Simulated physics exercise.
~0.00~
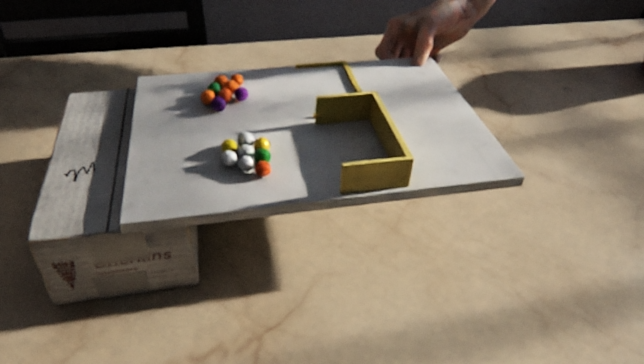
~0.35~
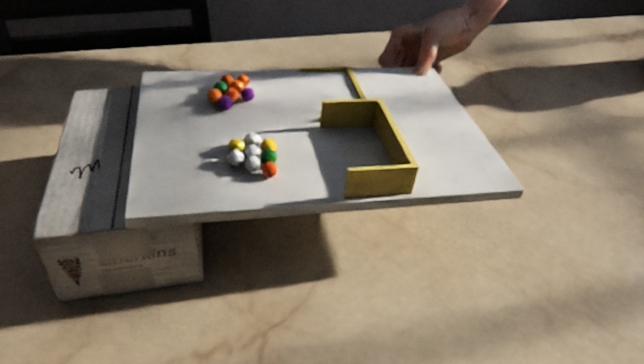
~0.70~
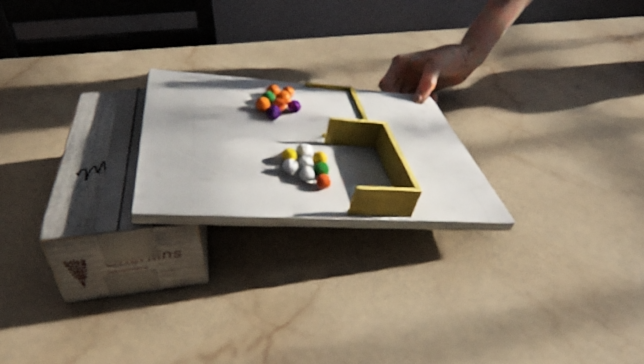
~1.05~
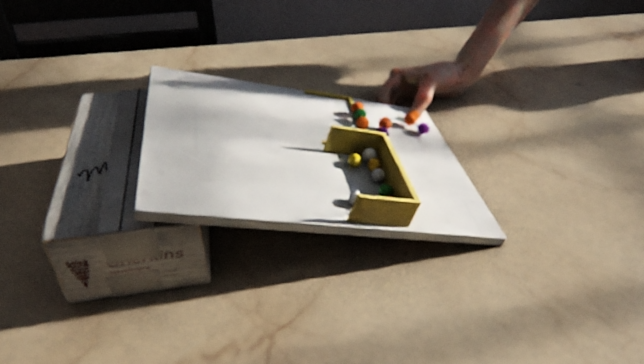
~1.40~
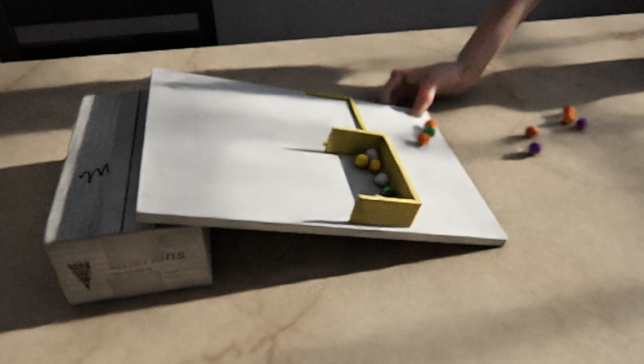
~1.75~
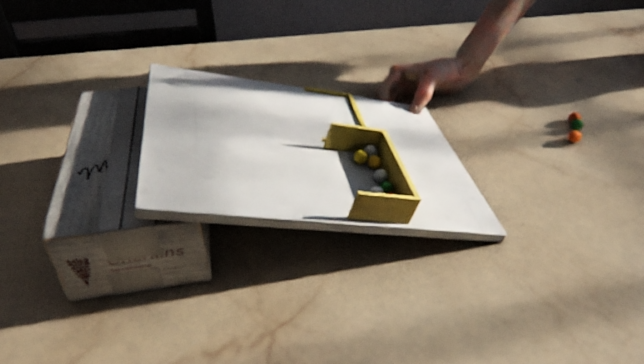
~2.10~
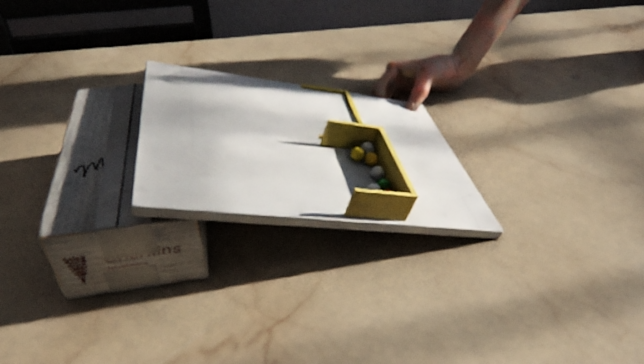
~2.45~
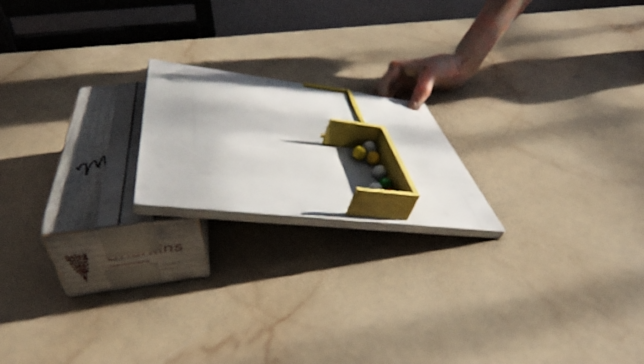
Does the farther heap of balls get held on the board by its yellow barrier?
No, the farther balls all go past their yellow strip and roll off the board, while the nearer balls are stopped by theirs.
